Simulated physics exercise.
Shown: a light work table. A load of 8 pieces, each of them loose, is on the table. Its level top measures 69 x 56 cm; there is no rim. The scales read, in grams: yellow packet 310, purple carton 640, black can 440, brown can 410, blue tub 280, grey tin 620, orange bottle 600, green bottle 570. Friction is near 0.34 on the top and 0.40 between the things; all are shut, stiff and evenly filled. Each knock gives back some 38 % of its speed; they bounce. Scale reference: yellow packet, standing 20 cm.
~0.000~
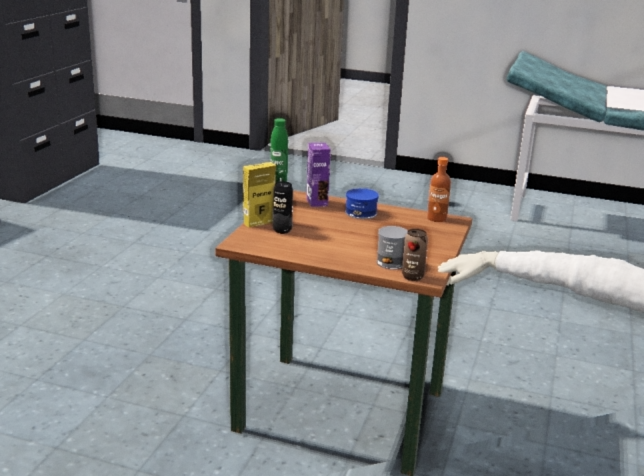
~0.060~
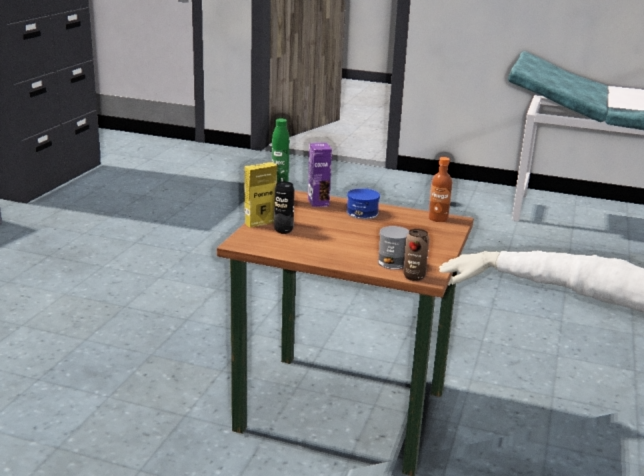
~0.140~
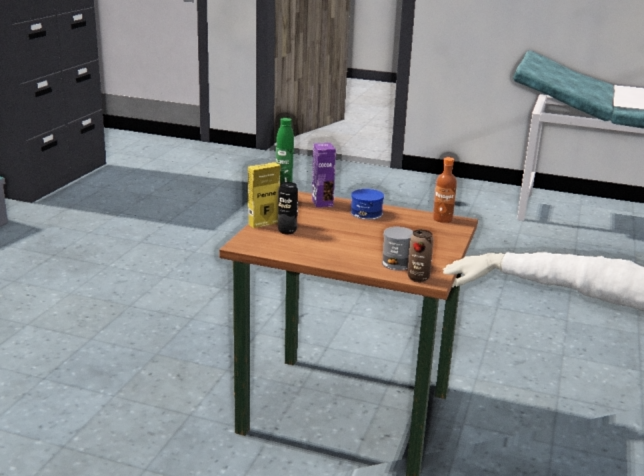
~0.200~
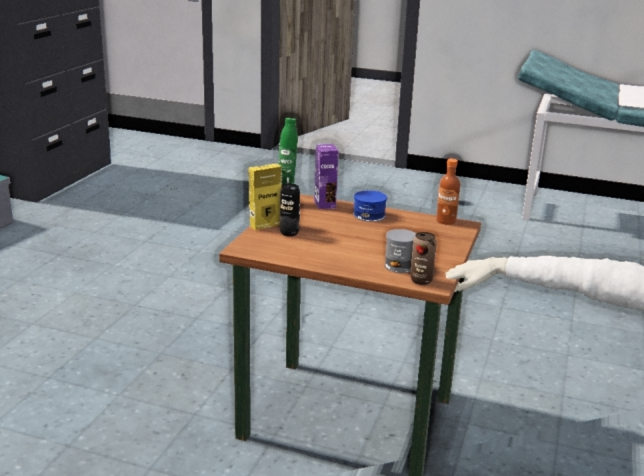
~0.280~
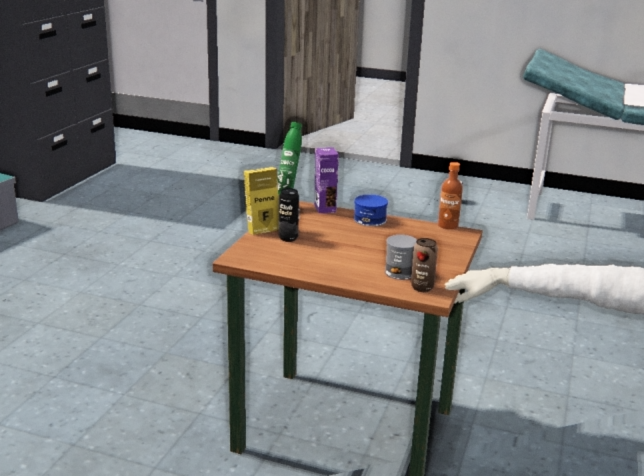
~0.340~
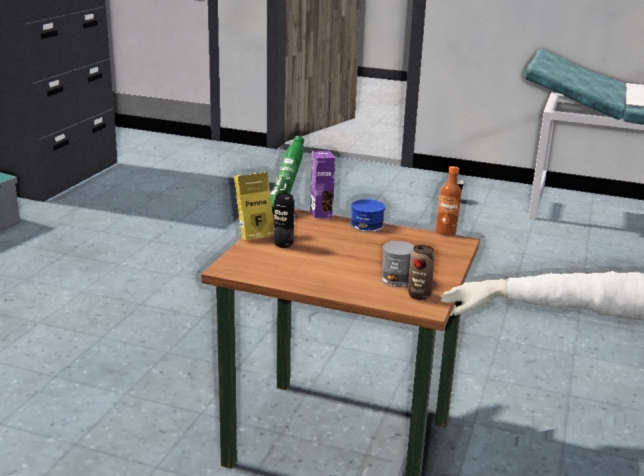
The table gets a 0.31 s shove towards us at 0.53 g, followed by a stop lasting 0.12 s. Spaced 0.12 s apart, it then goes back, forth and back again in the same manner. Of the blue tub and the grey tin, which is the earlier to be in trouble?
It is the latter of the two.
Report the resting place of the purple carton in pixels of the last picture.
It ends up near (342, 206).
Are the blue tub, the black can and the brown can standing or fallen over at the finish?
In the last frame the blue tub remains up, the black can does not stay up and the brown can does not stay up.
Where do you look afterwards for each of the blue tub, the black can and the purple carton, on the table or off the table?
Afterwards, the blue tub stays on its support, the black can leaves its support, and the purple carton stays on its support.
Around 0.64 s, table 35 cm from its start; yellow packet now off the table; blue tub shifted 2 cm near (345, 244); grey tin shifted 2 cm near (374, 303).
Around 1.04 s, black can, brown can and grey tin now off the table; blue tub shifted 25 cm near (356, 229); purple carton on its side.
Around 1.44 s, table 19 cm from its start; blue tub shifted 10 cm near (353, 234); purple carton on its side.
Around 2.04 s, table 9 cm from its start; blue tub shifted 36 cm near (337, 254); purple carton on its side.
Finally (2.8 s), off the table, yellow packet, black can, brown can, grey tin, orange bottle and green bottle; on their side or leaning hard on the table, purple carton; not toppled but over 5 cm from the start, blue tub. Final places as that camera would see them, blue tub near (352, 235). Blue tub was never lost; grey tin went at 0.78 s.
